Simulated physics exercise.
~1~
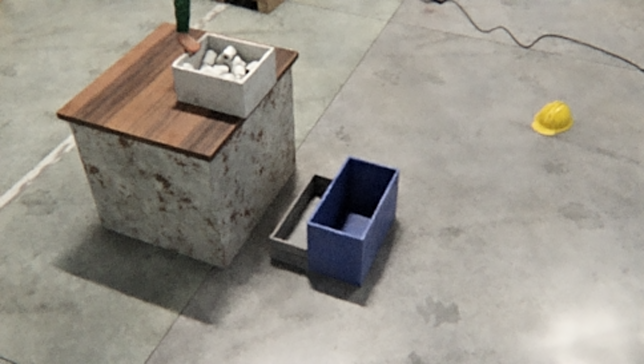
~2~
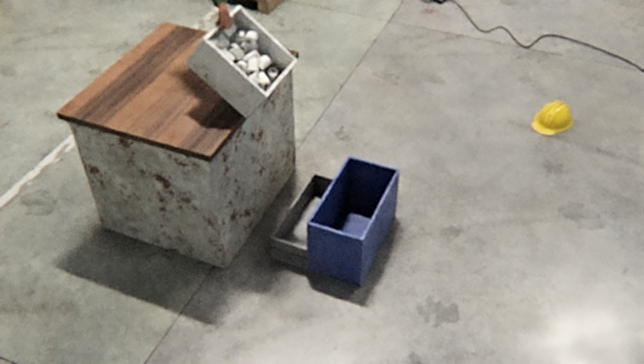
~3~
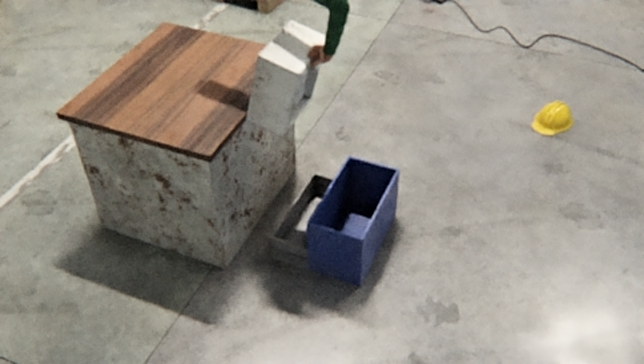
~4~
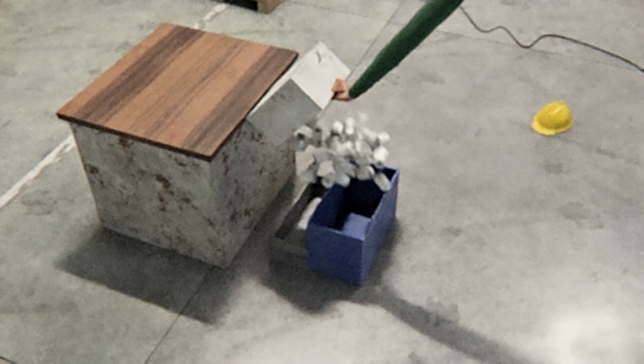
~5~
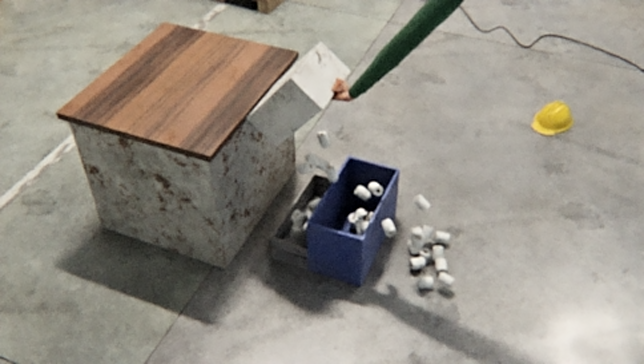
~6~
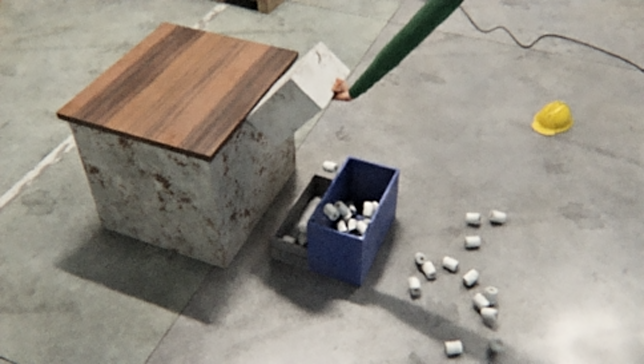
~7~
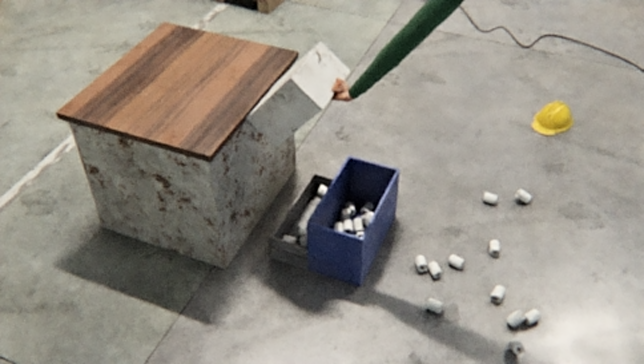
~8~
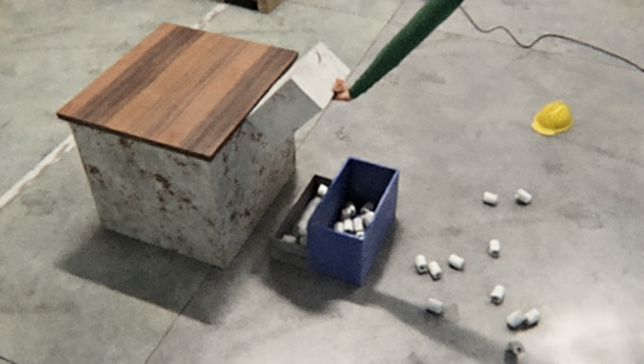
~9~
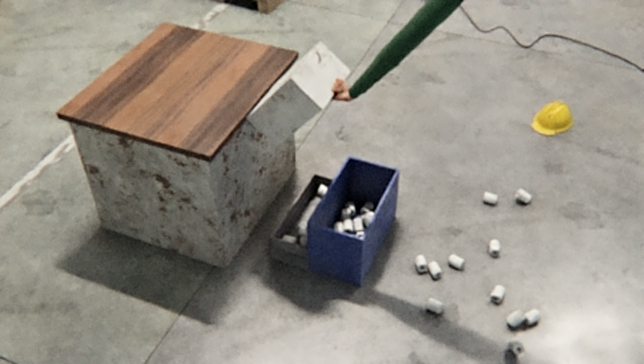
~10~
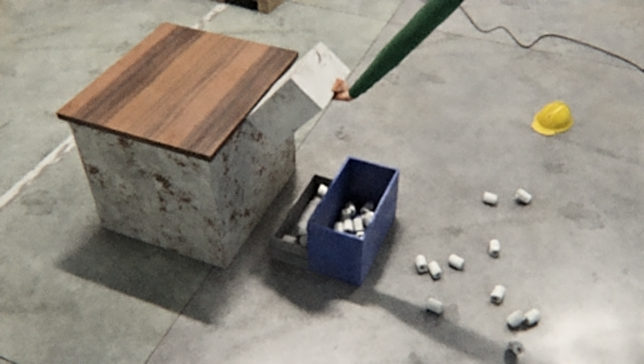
A white tote full of small white rolls was tipped over the bench's edge by a green-sleeved arm, spilling its load into the grey tote and blue bin below, while others bounced and rolled across the floor beyond and came to rest.
